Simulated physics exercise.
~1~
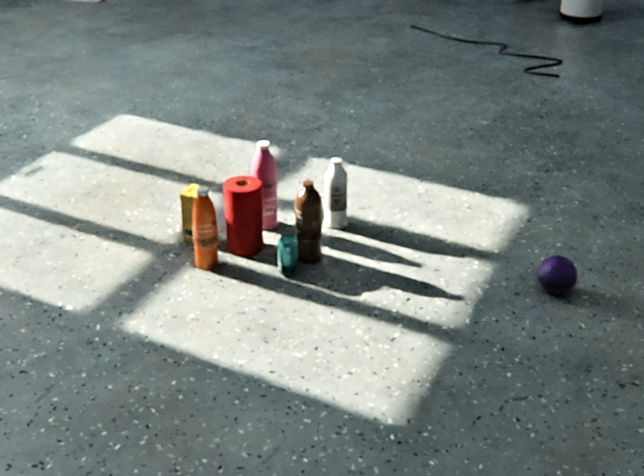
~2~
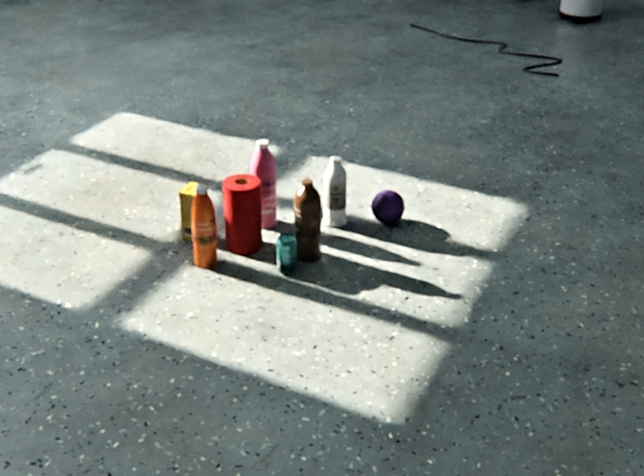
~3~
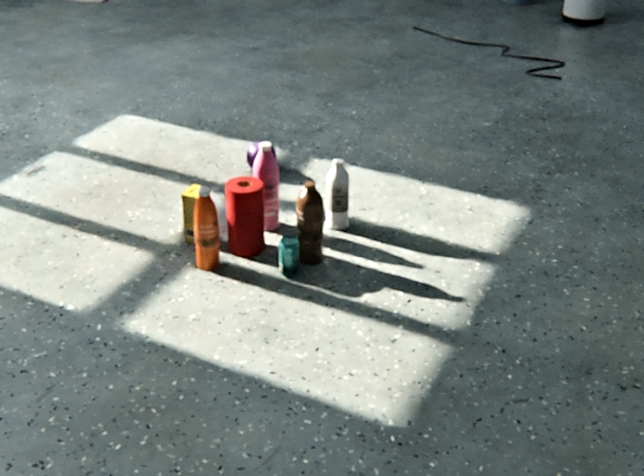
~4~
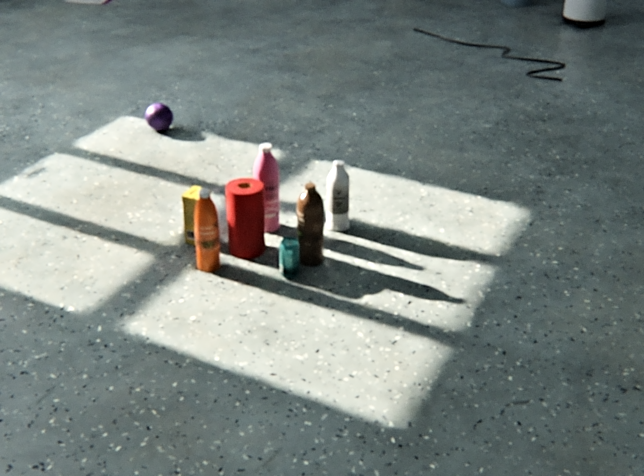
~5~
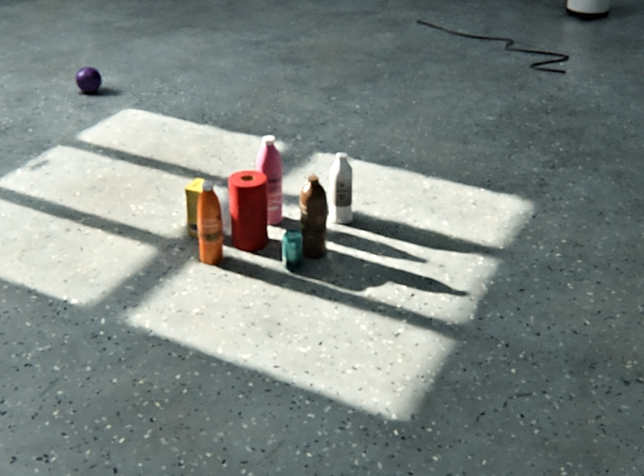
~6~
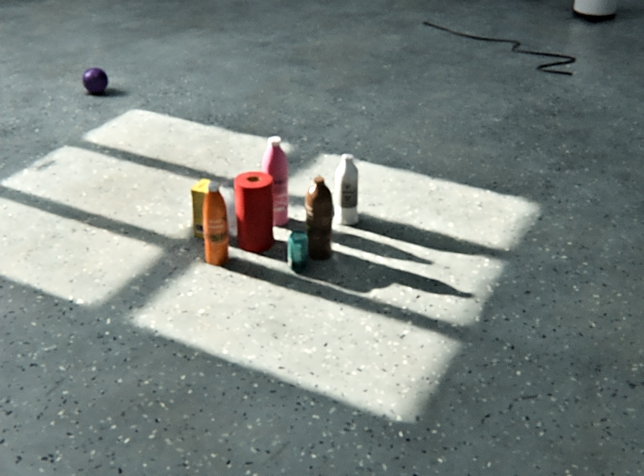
At the start, a purple ball is to the right of a small cluster of bottles, a red roll, a yellow carton and a turquoise can, which stand in a patch of window light on a speckled grey floor. The ball rolls leftward and away, entering the bright patch near the white bottle. It passes behind the group, partly hidden by the pink bottle, then comes out beyond it at the far left edge of the light. It rolls on a little farther and comes to rest on the shaded floor at the upper left, with everything in the cluster still upright.
